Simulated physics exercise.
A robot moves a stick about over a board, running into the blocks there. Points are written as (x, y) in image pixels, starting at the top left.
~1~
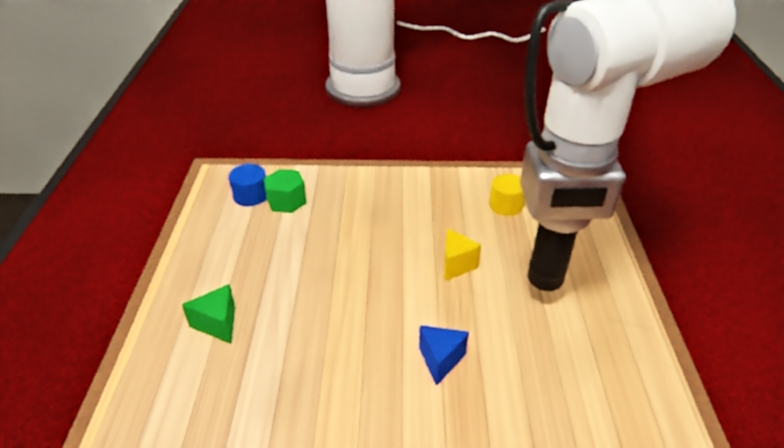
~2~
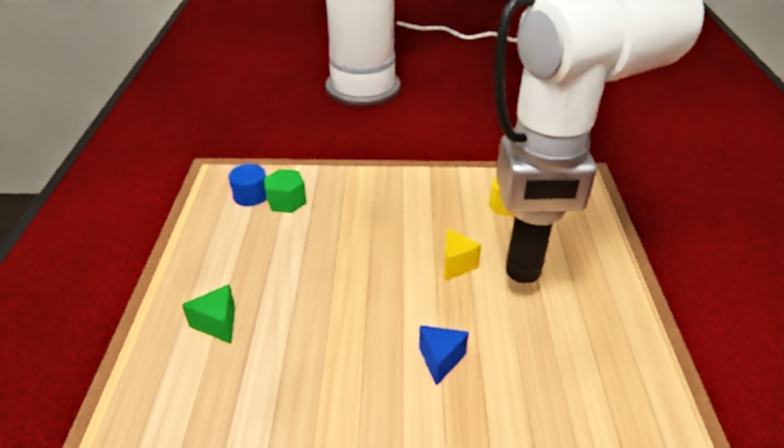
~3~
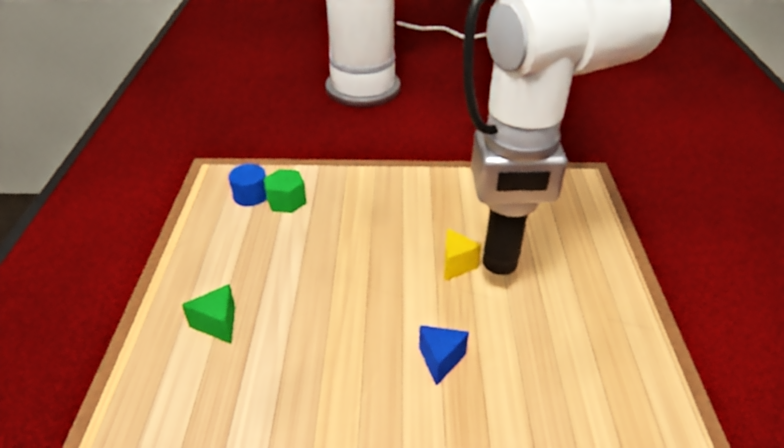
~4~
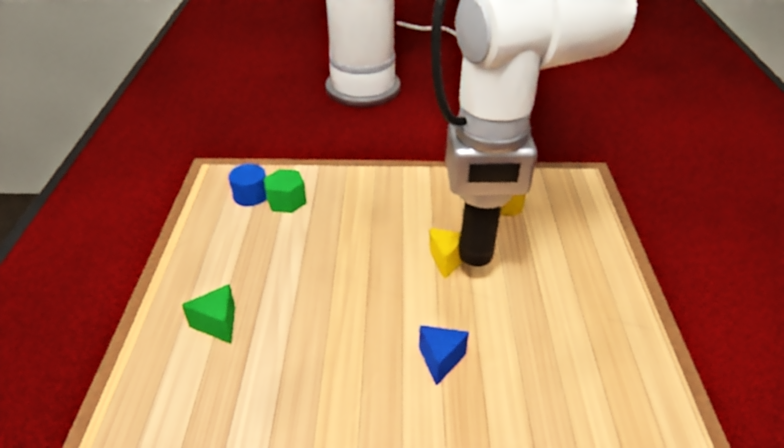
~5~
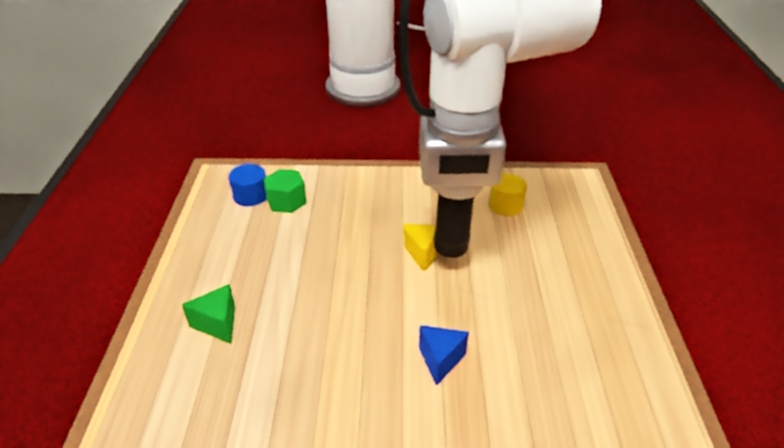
A robot arm moves its black stick left across the board, pushing the yellow triangle left.
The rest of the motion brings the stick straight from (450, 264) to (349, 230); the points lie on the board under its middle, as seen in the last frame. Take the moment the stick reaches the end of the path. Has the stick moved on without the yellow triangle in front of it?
I'd say no.
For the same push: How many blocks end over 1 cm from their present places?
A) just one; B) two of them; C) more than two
The answer is A.
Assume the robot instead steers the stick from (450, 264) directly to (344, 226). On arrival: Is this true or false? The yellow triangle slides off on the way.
My answer: False.
What follows on the original path. One third of the way, stick at (415, 236); yellow triangle at (388, 222).
Two thirds of the way, stick at (380, 224); yellow triangle at (353, 212), turned 10° anticlockwise.
At the end, stick at (348, 213); green hexagon unmoved; yellow triangle at (321, 202), turned 15° anticlockwise.
